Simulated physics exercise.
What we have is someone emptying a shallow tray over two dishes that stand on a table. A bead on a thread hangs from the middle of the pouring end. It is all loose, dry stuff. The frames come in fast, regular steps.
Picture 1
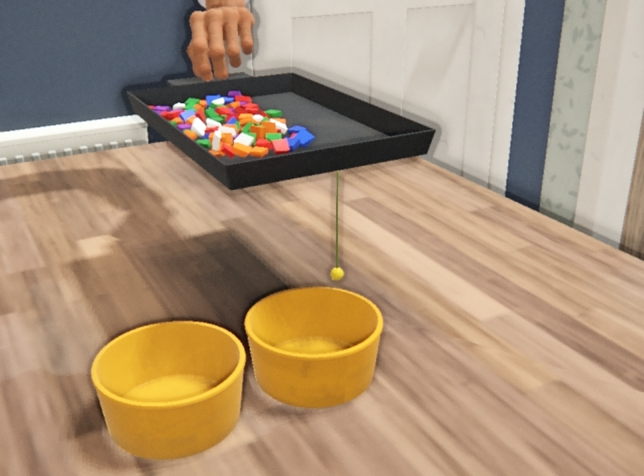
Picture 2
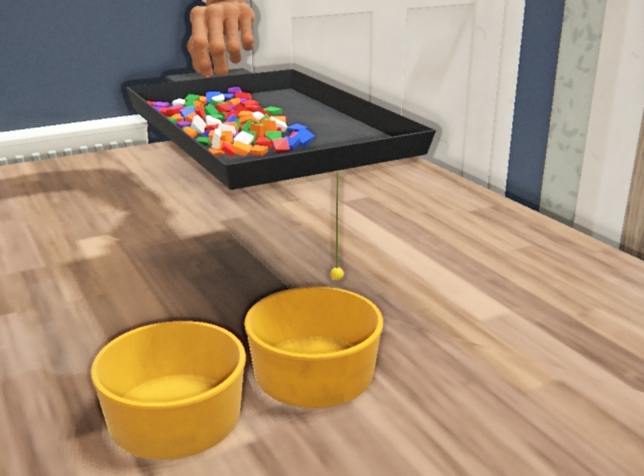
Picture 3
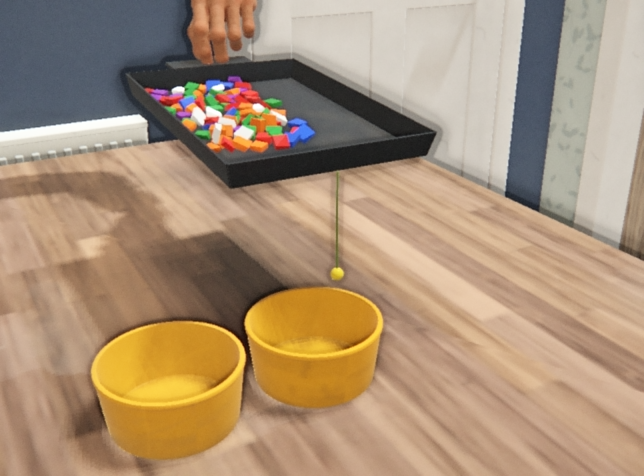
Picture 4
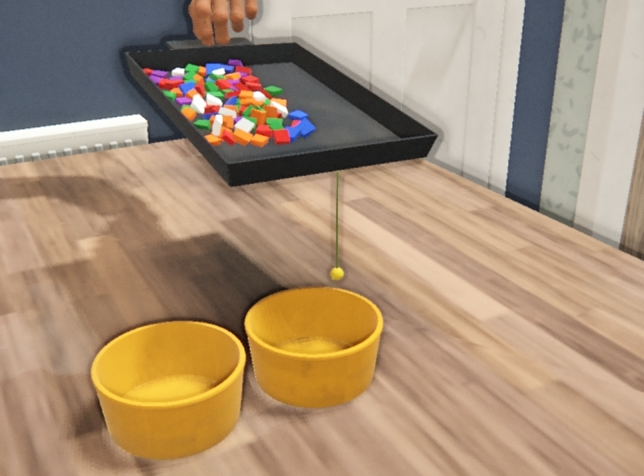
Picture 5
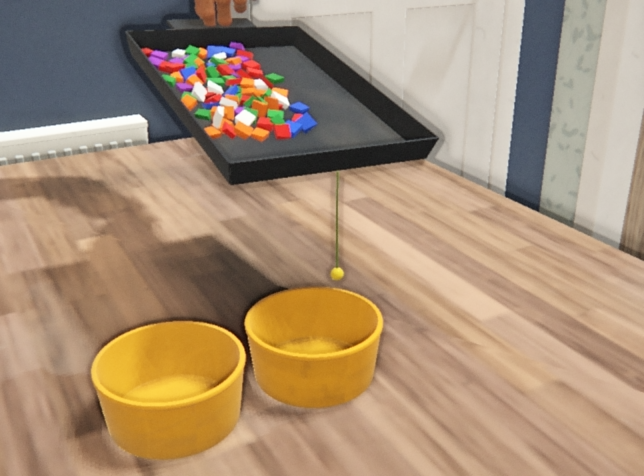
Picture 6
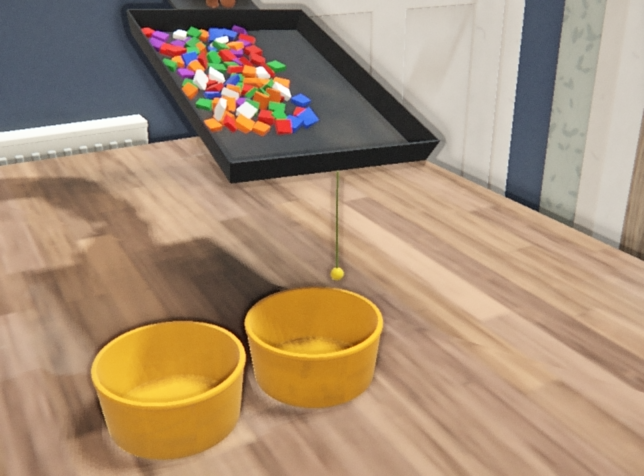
A black shallow tray with a heap of small multicoloured tiles on its left side is held by a hand at its far edge, above a wood-plank surface. Seen from slightly above, two yellow dishes sit below, near a small yellow bead hanging on a thread, with blue and white walls behind. The far end rises steadily, steepening the tray, while the tiles stay heaped and the camera stays still.
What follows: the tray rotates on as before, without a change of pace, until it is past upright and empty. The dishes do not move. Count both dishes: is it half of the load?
Together they catch less than half.
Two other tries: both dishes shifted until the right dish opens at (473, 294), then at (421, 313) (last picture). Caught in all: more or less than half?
First more than half, then the larger part.
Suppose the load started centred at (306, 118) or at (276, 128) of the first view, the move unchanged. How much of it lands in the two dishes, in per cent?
The first gives 10 %, the second 30 %.
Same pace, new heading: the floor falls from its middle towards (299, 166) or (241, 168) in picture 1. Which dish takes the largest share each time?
First the dish on the right, then the dish on the right.
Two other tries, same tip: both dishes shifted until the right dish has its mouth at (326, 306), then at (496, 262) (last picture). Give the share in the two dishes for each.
Near 30 % and 60 %.
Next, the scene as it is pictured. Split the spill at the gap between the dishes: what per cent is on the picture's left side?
It comes to 0 per cent or so.
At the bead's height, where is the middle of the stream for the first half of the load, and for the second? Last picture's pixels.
Early half (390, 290), late half (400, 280).
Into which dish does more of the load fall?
More ends in the right one.
Just after the last frame, tray tipped steeply; almost all on the tray; about a tenth in the air.
A moment on, tray tipped past a quarter turn; roughly two thirds on the tray; just a few in the right dish; roughly a quarter outside both; about a tenth in the air.
Further on, tray tipped past a quarter turn; roughly a quarter in the right dish; roughly two thirds outside both.
When it is over, tray tipped past a quarter turn; not one in the left dish; roughly a quarter in the right dish; roughly two thirds outside both.
